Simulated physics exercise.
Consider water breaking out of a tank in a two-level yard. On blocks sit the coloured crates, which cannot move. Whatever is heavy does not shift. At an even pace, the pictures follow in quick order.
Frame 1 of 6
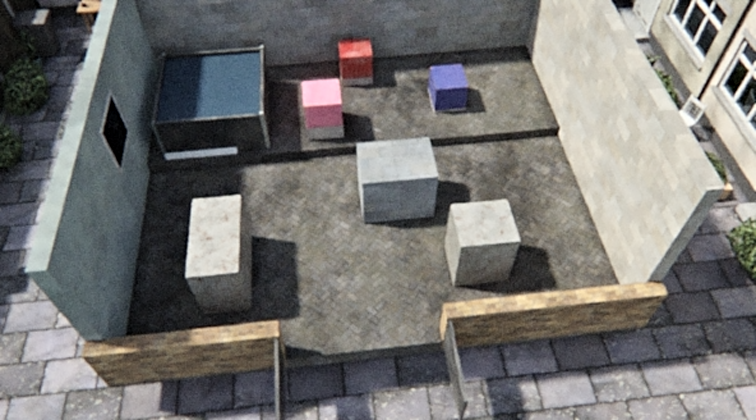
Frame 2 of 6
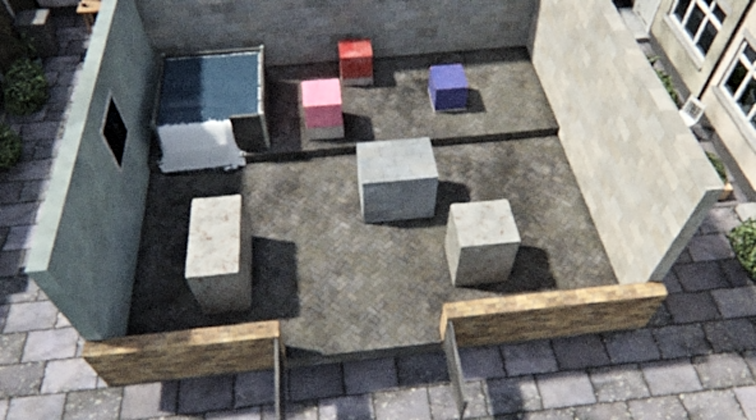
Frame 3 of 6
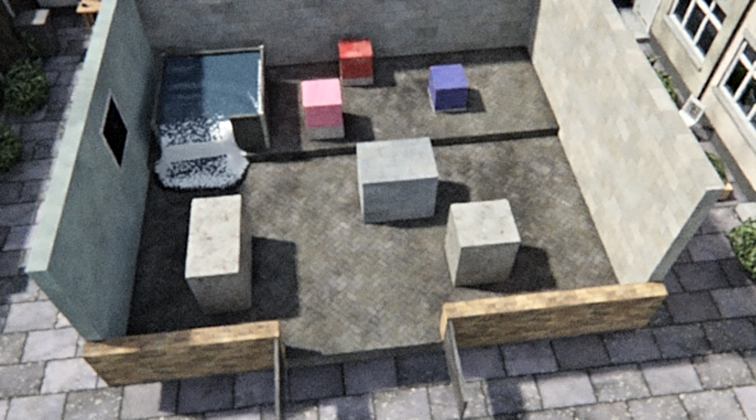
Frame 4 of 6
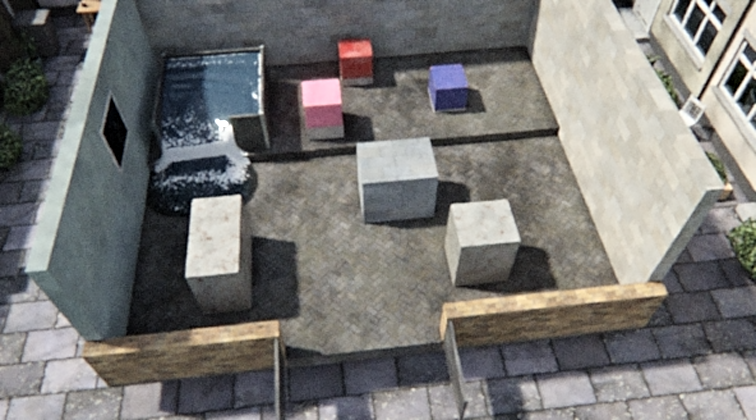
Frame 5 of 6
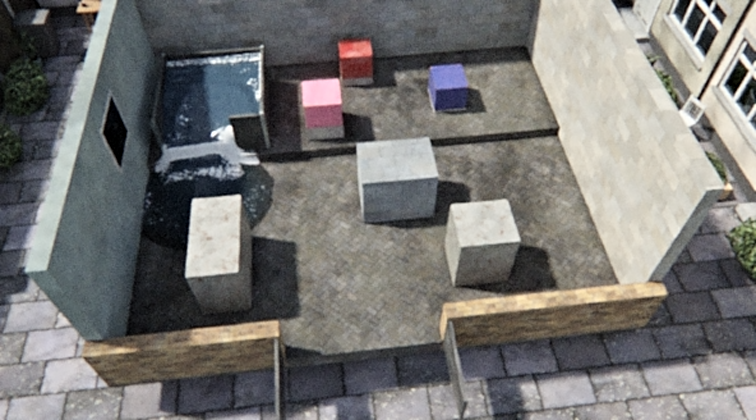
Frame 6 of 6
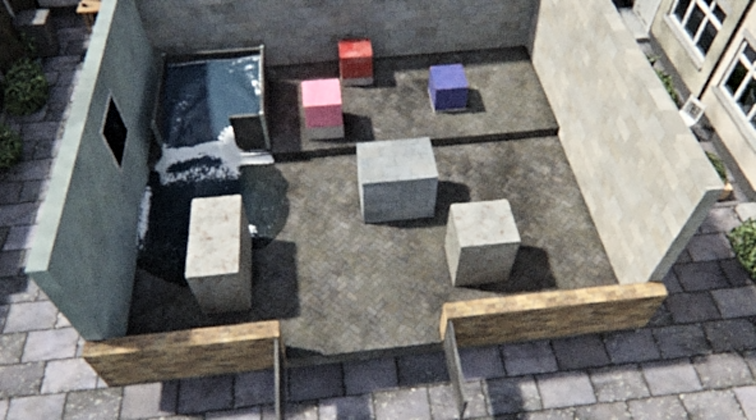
In a walled two-level stone yard, water pours from a corner tank and spreads across the lower paving around a pale block.
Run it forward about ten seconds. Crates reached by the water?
Red crate not reached, blue crate not reached, pink crate not reached.
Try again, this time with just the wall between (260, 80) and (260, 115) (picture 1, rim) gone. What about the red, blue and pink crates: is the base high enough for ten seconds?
Going crate by crate, the red one is caught, then the blue one is caught, then the pink one is caught.
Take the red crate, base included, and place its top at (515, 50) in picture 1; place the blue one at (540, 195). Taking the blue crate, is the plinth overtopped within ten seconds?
As far as I can tell, the blue crate is flooded.
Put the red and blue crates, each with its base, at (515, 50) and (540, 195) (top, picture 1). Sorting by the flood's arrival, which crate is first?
That would be the blue one.
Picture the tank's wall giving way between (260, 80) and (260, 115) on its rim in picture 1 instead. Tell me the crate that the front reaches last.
That would be the one in blue, reached last.
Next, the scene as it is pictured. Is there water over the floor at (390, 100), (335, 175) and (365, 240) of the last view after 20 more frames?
Going through them in order, I'd call them clear, drenched and drenched.
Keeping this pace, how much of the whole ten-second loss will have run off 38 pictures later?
It works out at roughly 50 per cent.
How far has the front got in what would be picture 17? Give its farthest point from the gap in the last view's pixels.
Look around (441, 327).
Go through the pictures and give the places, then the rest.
Still water in the tank at (211, 87), in the first picture.
Water pours out at (199, 140) and has run to (164, 162), in the second picture.
The front is at (162, 184), out from the gap at (200, 142), in the third picture.
The front is at a hidden place, out from the gap at (200, 144), in the fourth picture.
The front is at a hidden place, out from the gap at (200, 144), in the fifth picture.
The front is at (182, 281), out from the gap at (200, 144), in the sixth picture.
A moment on, water covers 20 % of the floor; the red crate not reached, the blue crate not reached, the pink crate not reached.
Next, water covers 30 % of the floor; the red crate not reached, the blue crate not reached, the pink crate not reached.
Then, water covers 45 % of the floor; the red crate not reached, the blue crate not reached, the pink crate not reached.
Later, water covers 65 % of the floor; the red crate not reached, the blue crate not reached, the pink crate not reached.
In the end, water covers 65 % of the floor; the red crate stayed above the water, the blue crate stayed above the water, the pink crate stayed above the water.
